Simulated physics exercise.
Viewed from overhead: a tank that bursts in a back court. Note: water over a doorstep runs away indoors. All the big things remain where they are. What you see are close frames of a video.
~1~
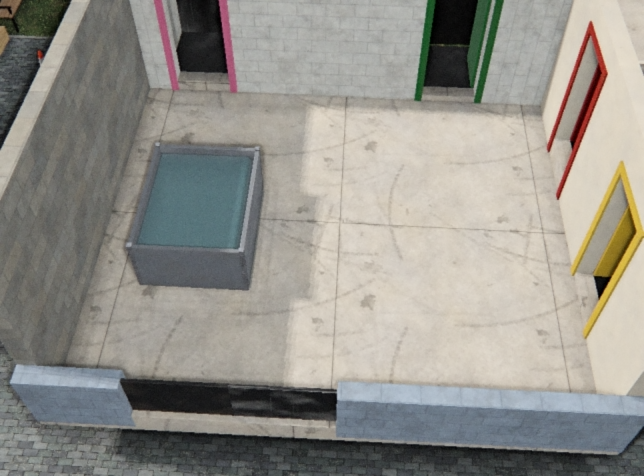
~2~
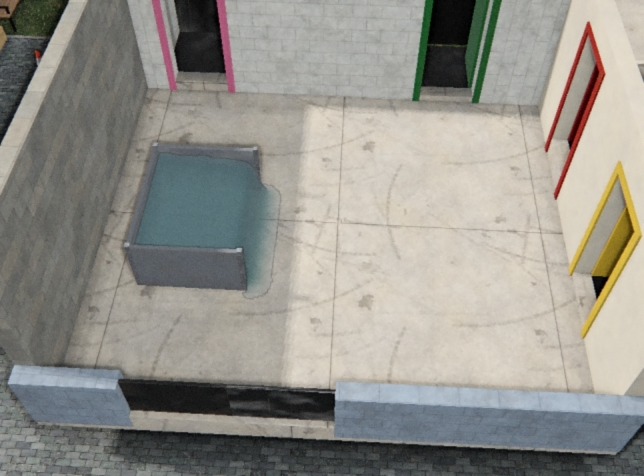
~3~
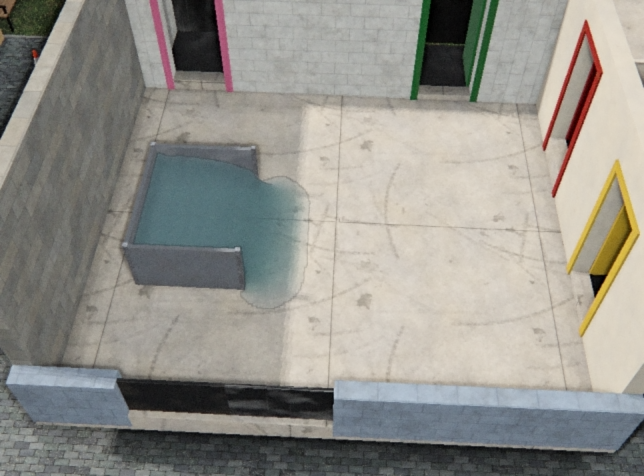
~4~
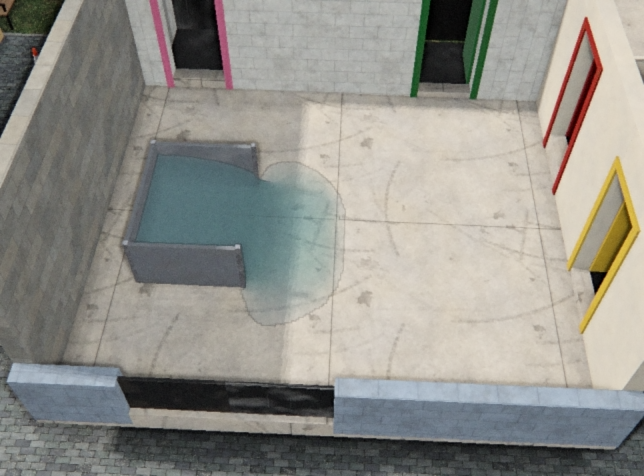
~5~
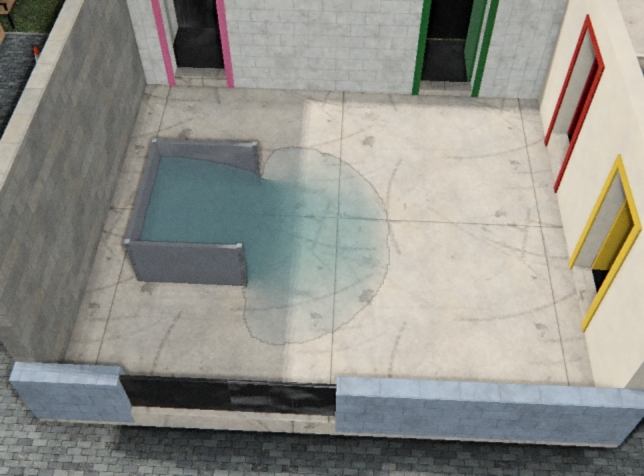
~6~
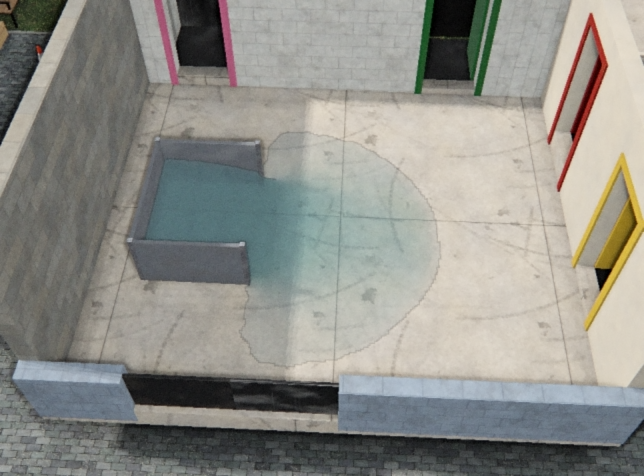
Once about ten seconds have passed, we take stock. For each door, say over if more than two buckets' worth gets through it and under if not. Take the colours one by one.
Result: The yellow door will top two buckets, the red door will not top two buckets, the pink door will not top two buckets, the green door will not top two buckets.
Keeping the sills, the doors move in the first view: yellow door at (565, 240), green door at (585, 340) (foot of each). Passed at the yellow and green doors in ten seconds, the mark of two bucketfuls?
Looking at both, the yellow one gets flooded and the green one gets flooded.
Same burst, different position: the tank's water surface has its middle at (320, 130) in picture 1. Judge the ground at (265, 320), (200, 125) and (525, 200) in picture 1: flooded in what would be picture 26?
Check in sequence: Still parched, still parched, soaked through.
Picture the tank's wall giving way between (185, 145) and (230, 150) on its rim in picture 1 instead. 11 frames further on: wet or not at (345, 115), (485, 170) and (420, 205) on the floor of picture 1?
In turn: Awash, dry, no water.
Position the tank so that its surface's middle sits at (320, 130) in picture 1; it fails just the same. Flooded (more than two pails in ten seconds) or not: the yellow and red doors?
In short: The yellow one passes that mark, the red one floods.
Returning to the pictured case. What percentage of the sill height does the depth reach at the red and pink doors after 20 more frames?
Approx. 40 % followed by 0 %.
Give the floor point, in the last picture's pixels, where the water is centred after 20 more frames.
The spot I would choose is (454, 237).
A moment on, water covers 50 % of the floor; the yellow door under two buckets in, the red door not reached, the pink door not reached, the green door not reached.
Next, water covers 60 % of the floor; the yellow door over two buckets in, the red door wet at the sill, nothing in, the pink door not reached, the green door wet at the sill, nothing in.
Then, water covers 60 % of the floor; the yellow door far over two buckets in, the red door wet at the sill, nothing in, the pink door not reached, the green door wet at the sill, nothing in.
Later, water covers 70 % of the floor; the yellow door far over two buckets in, the red door wet at the sill, nothing in, the pink door not reached, the green door under two buckets in.
In the end, water covers 95 % of the floor; the yellow door far over two buckets in, the red door wet at the sill, nothing in, the pink door wet at the sill, nothing in, the green door under two buckets in.
